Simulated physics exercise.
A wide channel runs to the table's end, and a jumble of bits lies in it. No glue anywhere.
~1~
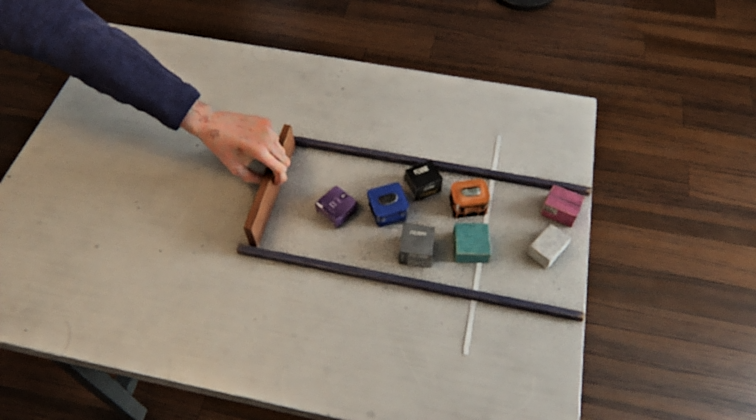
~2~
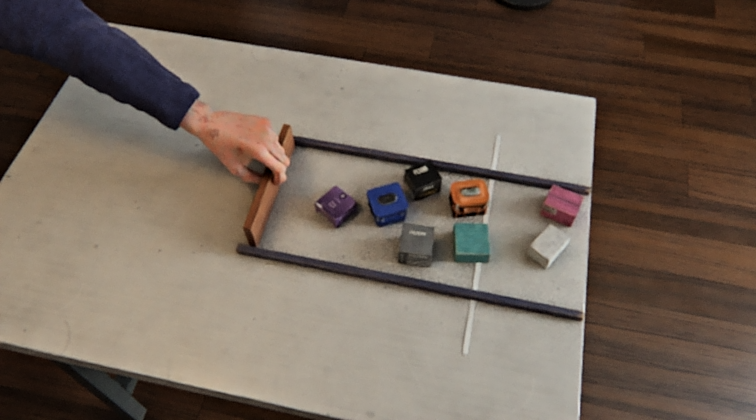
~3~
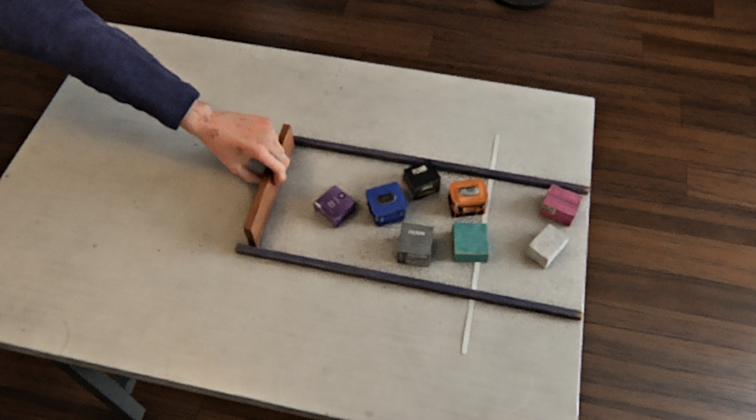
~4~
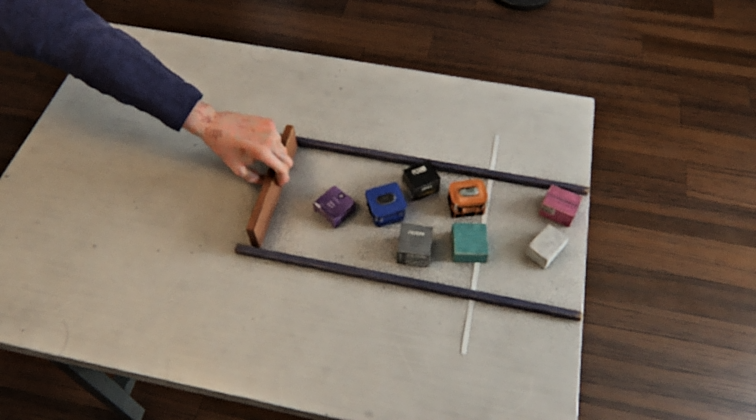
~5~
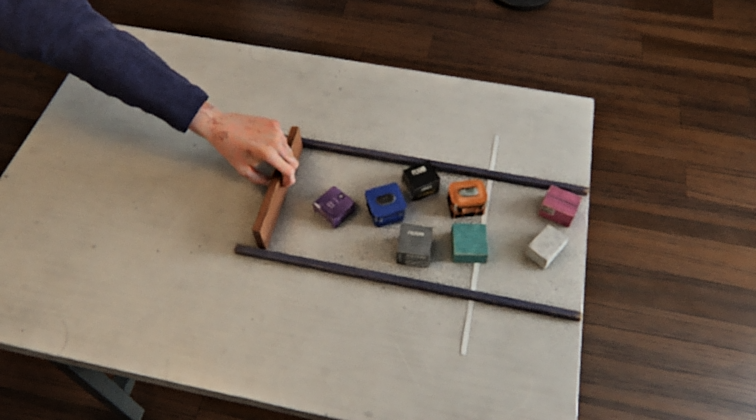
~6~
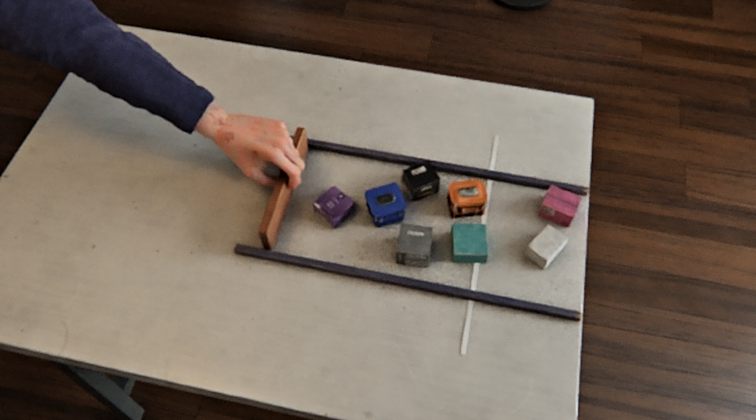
A hand slides a wooden board slightly right toward the purple box between two dark rails.
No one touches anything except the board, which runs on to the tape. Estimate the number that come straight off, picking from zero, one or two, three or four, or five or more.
Spilled: Not one.
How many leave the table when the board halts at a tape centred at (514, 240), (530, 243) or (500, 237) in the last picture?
Try by try, 2, 2 and 0.
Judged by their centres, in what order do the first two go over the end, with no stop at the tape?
In order, first the white block, then the pink box.
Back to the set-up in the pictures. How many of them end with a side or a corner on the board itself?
The number is 3.
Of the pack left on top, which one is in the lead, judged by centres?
Foremost is the white block.
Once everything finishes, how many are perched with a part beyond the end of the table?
0 in all.
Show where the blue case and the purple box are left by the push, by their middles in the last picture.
The first near (532, 232), the second near (498, 234).
Early on, none off yet; pink box at rest near (560, 206); white block at rest near (546, 247); turquoise block at rest near (469, 243).
A while later, none off yet; pink box at rest near (560, 206); white block at rest near (546, 247); turquoise block travelled a little near (480, 248).
Further along, none off yet; pink box at rest near (560, 206); white block at rest near (546, 247); turquoise block travelled about its own width near (514, 264).
Finally, the number that fall off is zero.
